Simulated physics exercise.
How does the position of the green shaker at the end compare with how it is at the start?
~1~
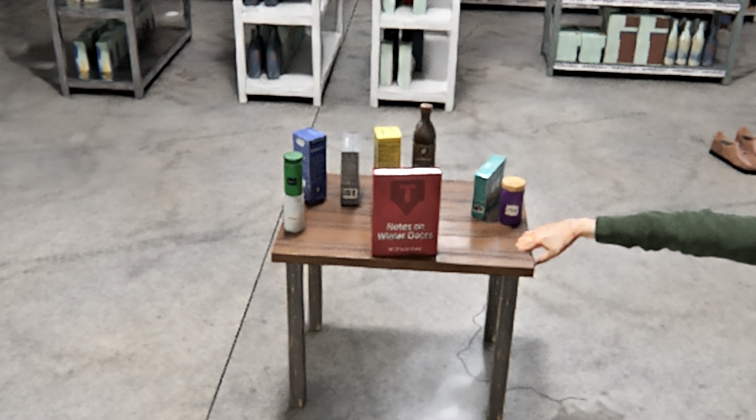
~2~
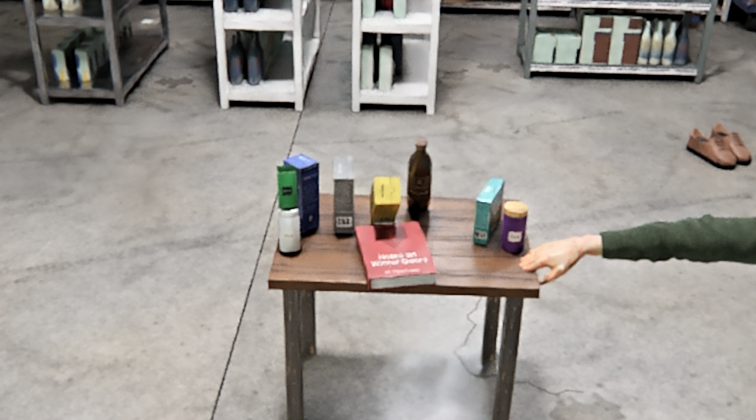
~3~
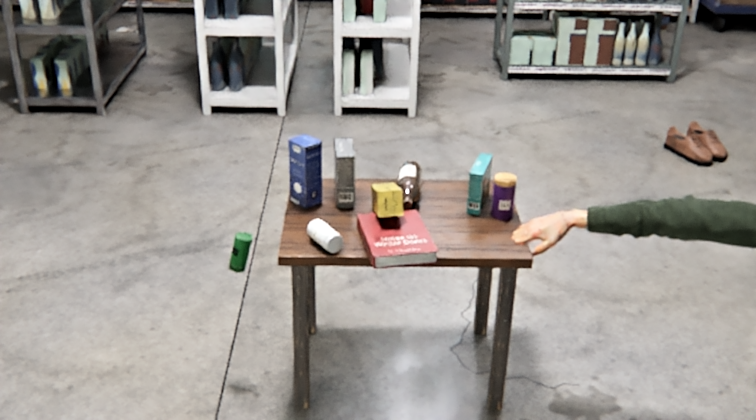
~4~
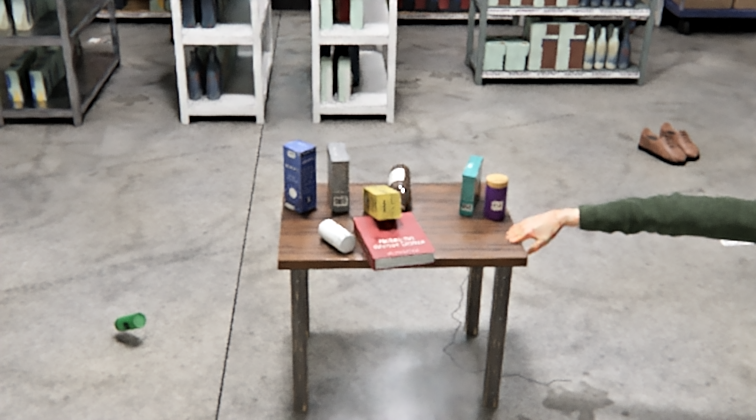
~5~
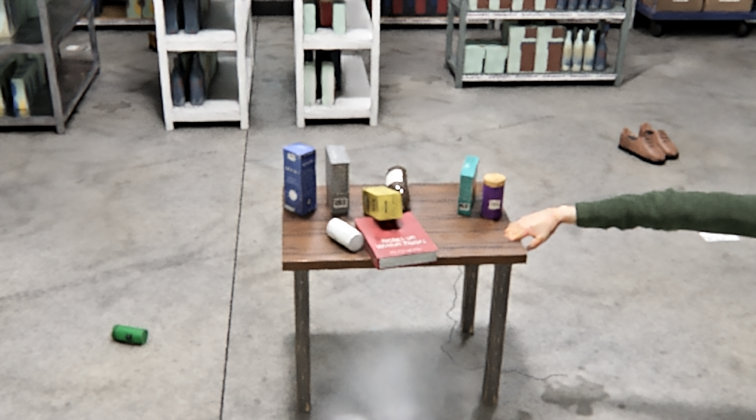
At the start the green shaker is upright, but at the end it is lying on its side on the floor to the left of the table.
